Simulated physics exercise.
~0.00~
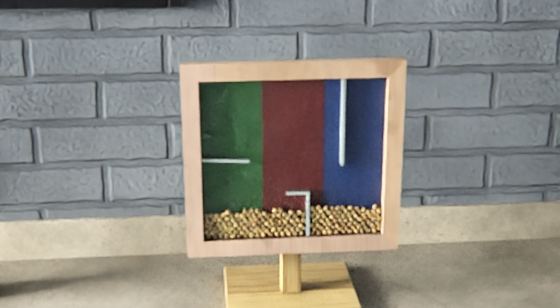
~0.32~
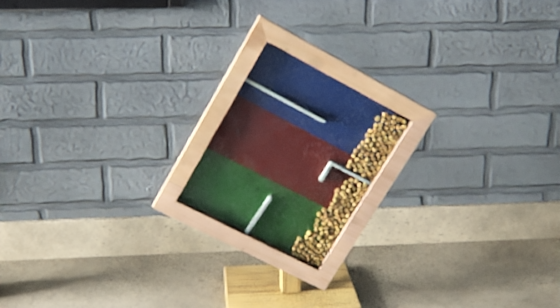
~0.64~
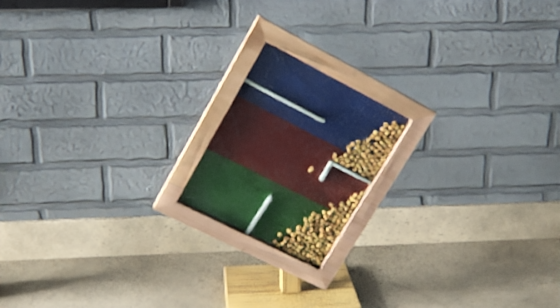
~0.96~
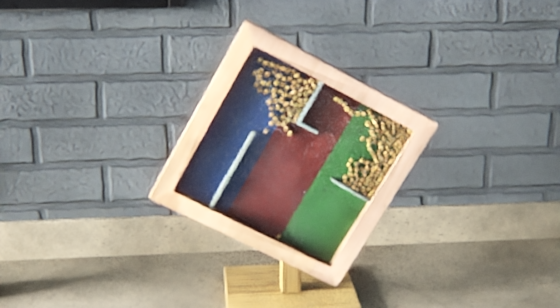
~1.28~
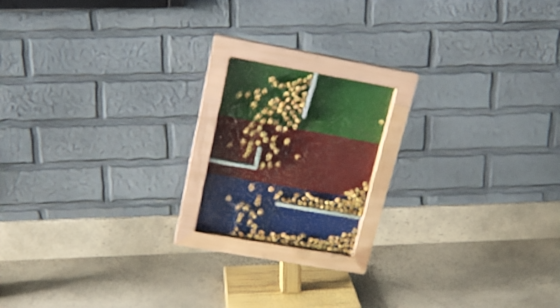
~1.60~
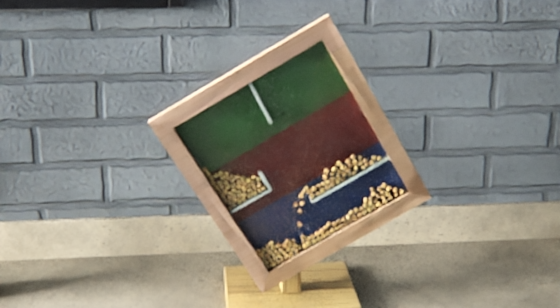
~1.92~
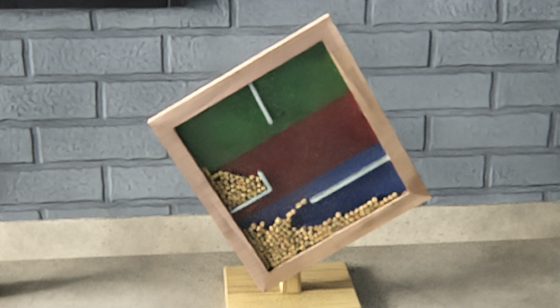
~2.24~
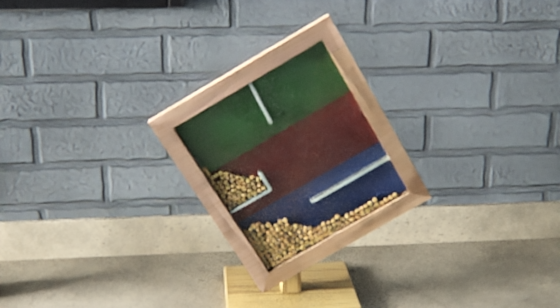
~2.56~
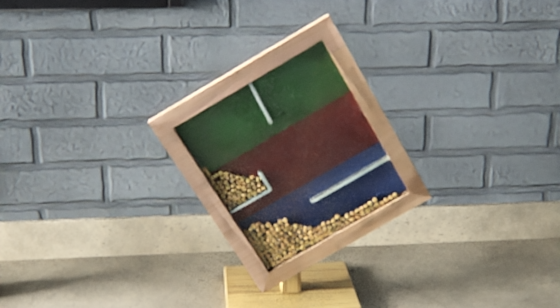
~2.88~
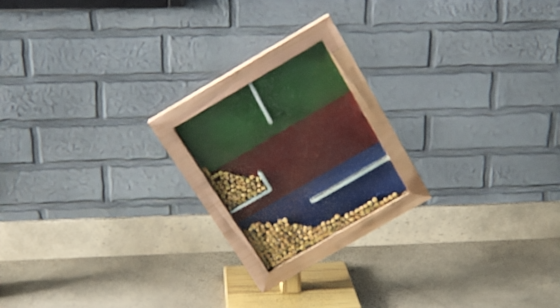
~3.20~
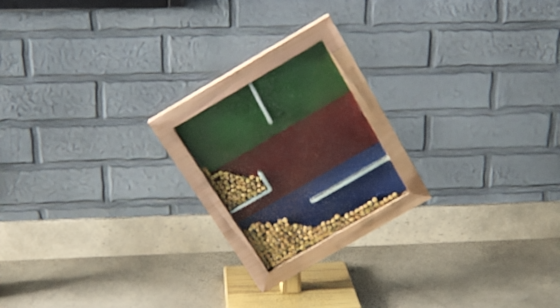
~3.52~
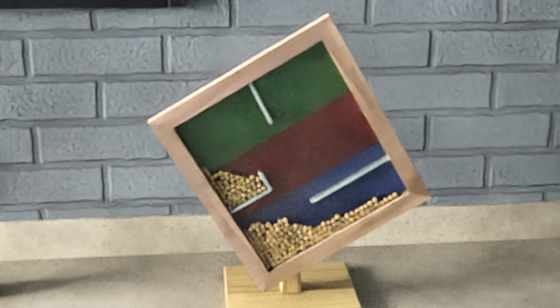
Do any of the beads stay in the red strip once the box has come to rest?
Yes, part of the beads stay in the red strip, held by the bent bar, while plenty lie in the blue and hardly any are in the green.
